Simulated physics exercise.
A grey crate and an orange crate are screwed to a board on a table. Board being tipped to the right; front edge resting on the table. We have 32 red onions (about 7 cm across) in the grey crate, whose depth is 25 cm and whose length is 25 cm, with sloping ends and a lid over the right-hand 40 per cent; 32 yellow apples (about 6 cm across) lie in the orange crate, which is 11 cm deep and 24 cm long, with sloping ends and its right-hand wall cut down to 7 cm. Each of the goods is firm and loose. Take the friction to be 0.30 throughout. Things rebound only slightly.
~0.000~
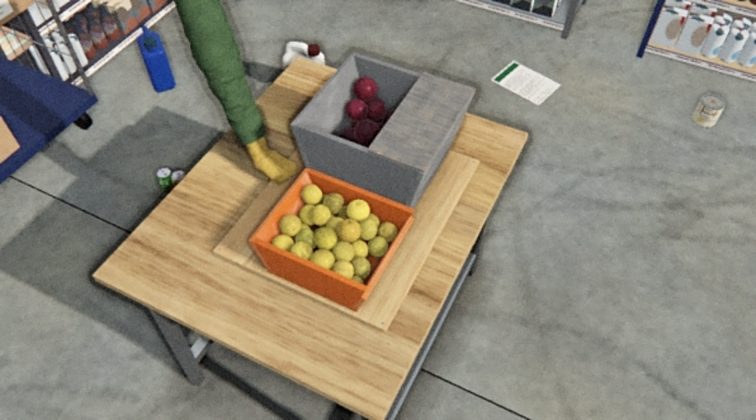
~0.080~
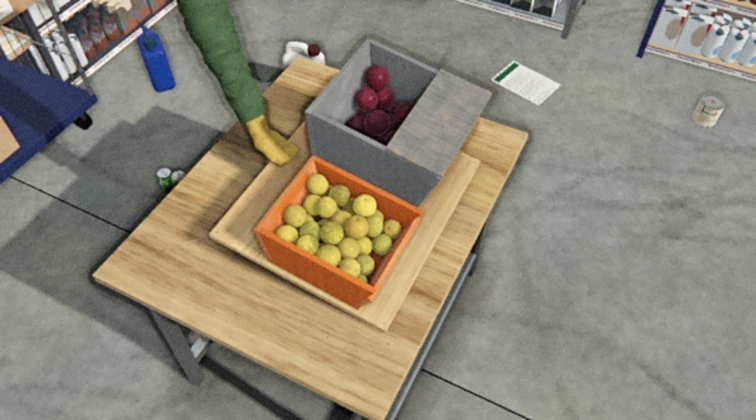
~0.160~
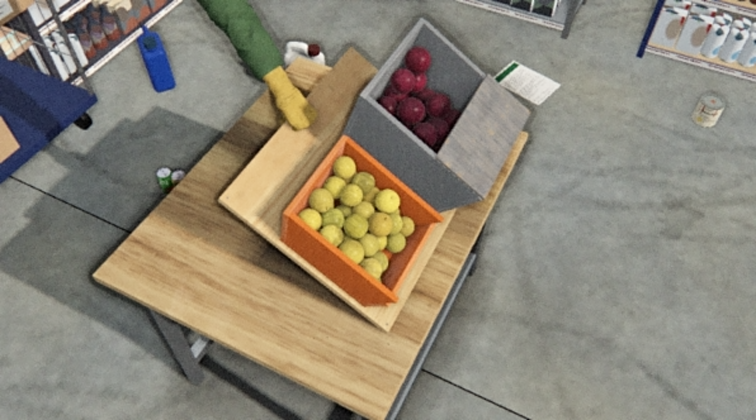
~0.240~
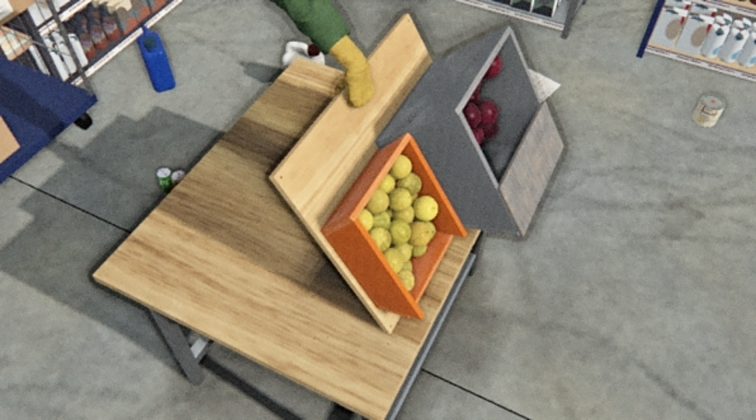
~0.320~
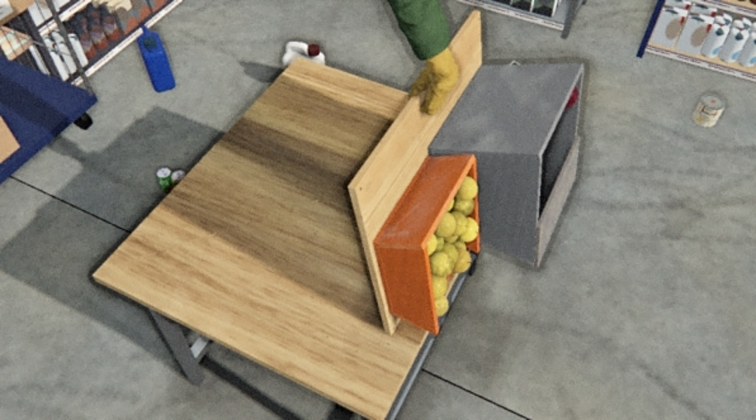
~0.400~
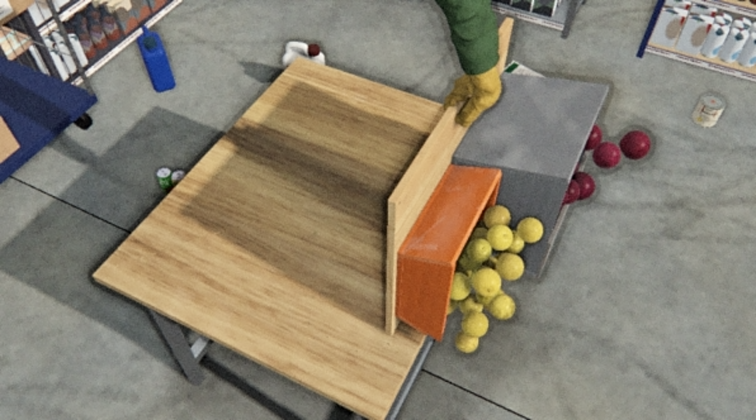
A gloved hand tilted a board holding a grey crate of dark red balls and an orange crate of yellow fruit rightward until it stood upright, and some of both tumbled out.
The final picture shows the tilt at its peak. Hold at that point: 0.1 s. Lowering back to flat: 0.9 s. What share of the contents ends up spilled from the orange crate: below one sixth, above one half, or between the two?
The orange crate spills above one half of its contents.
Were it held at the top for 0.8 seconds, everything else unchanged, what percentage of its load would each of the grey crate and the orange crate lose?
That would cost grey crate 30 per cent of its load and orange crate 100 per cent.
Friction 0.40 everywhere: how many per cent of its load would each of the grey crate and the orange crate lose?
Grey crate 40, orange crate 100 per cent.
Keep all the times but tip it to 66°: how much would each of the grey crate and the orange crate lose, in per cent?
Grey crate 0, orange crate 80 per cent.
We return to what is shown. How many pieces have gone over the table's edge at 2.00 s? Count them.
That count sits near 45.
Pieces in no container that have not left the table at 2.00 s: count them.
Count: Around 0.
After 0.66 s, tilt 82°; grey crate 21 in, 11 out and orange crate 0 in, 32 out.
After 0.98 s, tilt 41°; grey crate 21 in, 11 out and orange crate 0 in, 32 out.
After 1.42 s, tilt 0°; grey crate 21 in, 11 out and orange crate 0 in, 32 out.
Outcome (at 2.00 s), grey crate 21 in, 11 out and orange crate 0 in, 32 out. Asked share, 32 of 32, 100 per cent.
